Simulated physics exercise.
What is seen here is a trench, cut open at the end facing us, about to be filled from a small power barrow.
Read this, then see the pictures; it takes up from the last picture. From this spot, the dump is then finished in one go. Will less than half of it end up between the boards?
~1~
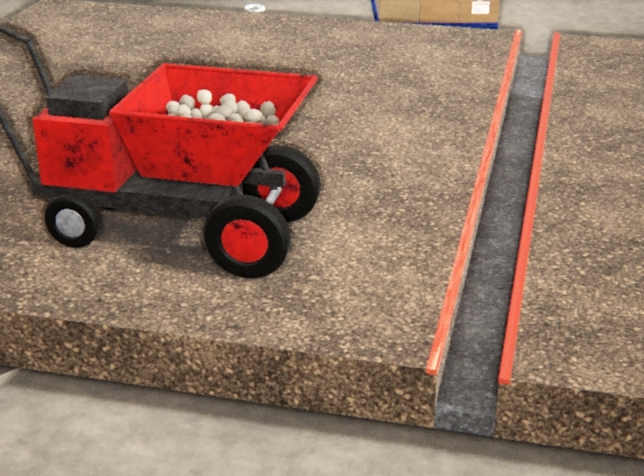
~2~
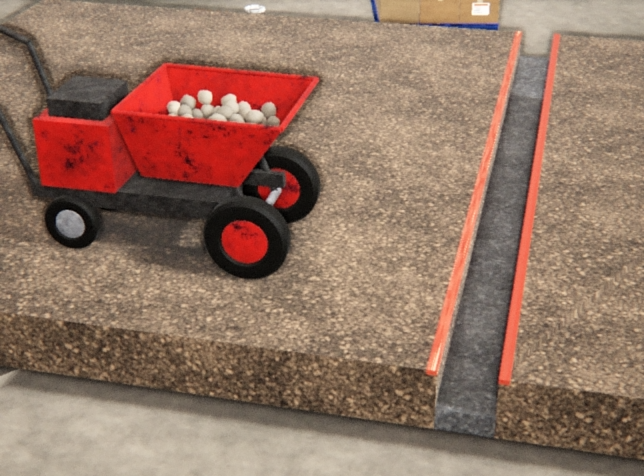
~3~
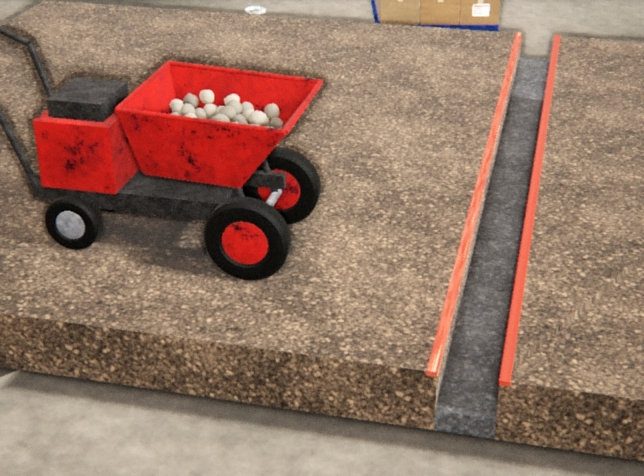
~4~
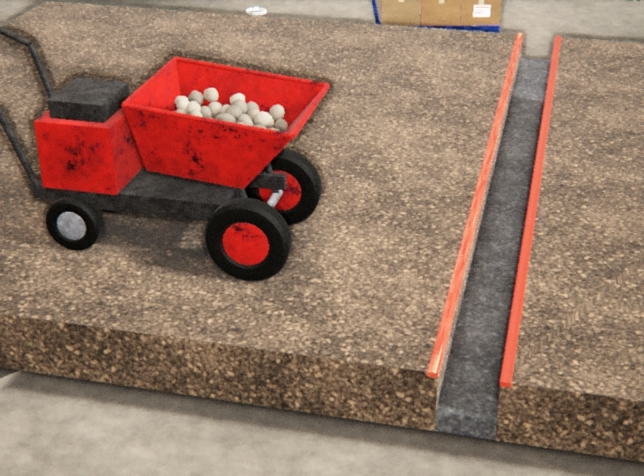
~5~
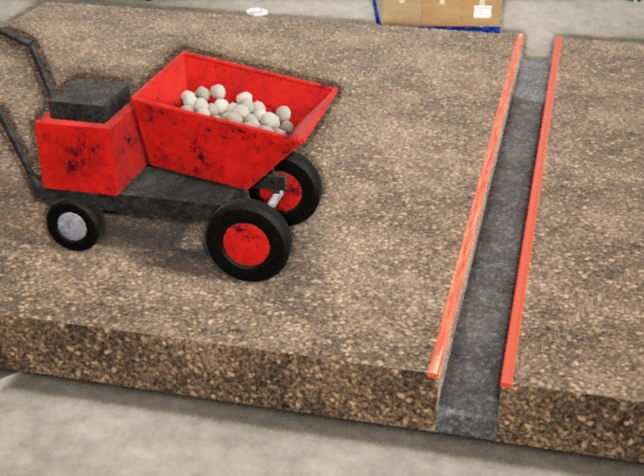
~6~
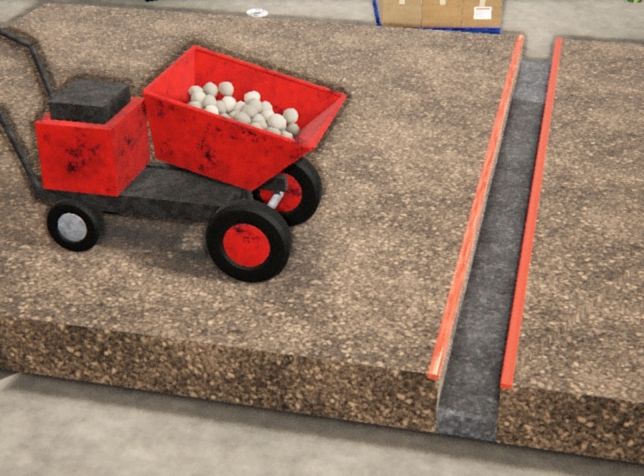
Yes, under half lands there.
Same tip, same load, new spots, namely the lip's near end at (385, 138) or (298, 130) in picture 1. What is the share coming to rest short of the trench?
0 % and 50 %.
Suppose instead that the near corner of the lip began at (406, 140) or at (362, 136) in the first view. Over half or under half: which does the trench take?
In the first case a smaller fraction; in the second case upwards of half.
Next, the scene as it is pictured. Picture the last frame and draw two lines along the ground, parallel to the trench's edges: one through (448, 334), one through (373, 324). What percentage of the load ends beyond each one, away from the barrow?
About 20 and 70 %.
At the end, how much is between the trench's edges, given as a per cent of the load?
I'd estimate near 15 per cent.
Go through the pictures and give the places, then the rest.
Lip of the skip at (279, 128), level; top of the load at (216, 123), river pebbles; first edge of the trench at (443, 328); far edge at (511, 336), the trench under half as wide as the skip, and about as deep as wide, in the first frame.
Lip of the skip at (281, 129), level; top of the load at (217, 123), in the second frame.
Lip of the skip at (285, 132), tipped barely; top of the load at (205, 126), in the third frame.
Lip of the skip at (293, 136), tipped barely; top of the load at (196, 120), in the fourth frame.
Lip of the skip at (302, 141), tipped a little; top of the load at (203, 117), in the fifth frame.
Lip of the skip at (311, 148), tipped a little; top of the load at (211, 114); first edge of the trench at (444, 332); far edge at (513, 341), in the sixth frame.
Soon, skip tipped steeply; all in the skip.
A while on, skip tipped right over; nearly all in the skip; a small part short of the trench.
Towards the end, skip tipped right over; about a third in the skip; about half short of the trench; a small part in or heaped over the trench.
Finally, skip tipped right over; about a quarter in the skip; about two thirds short of the trench; about a quarter in or heaped over the trench; none beyond it.
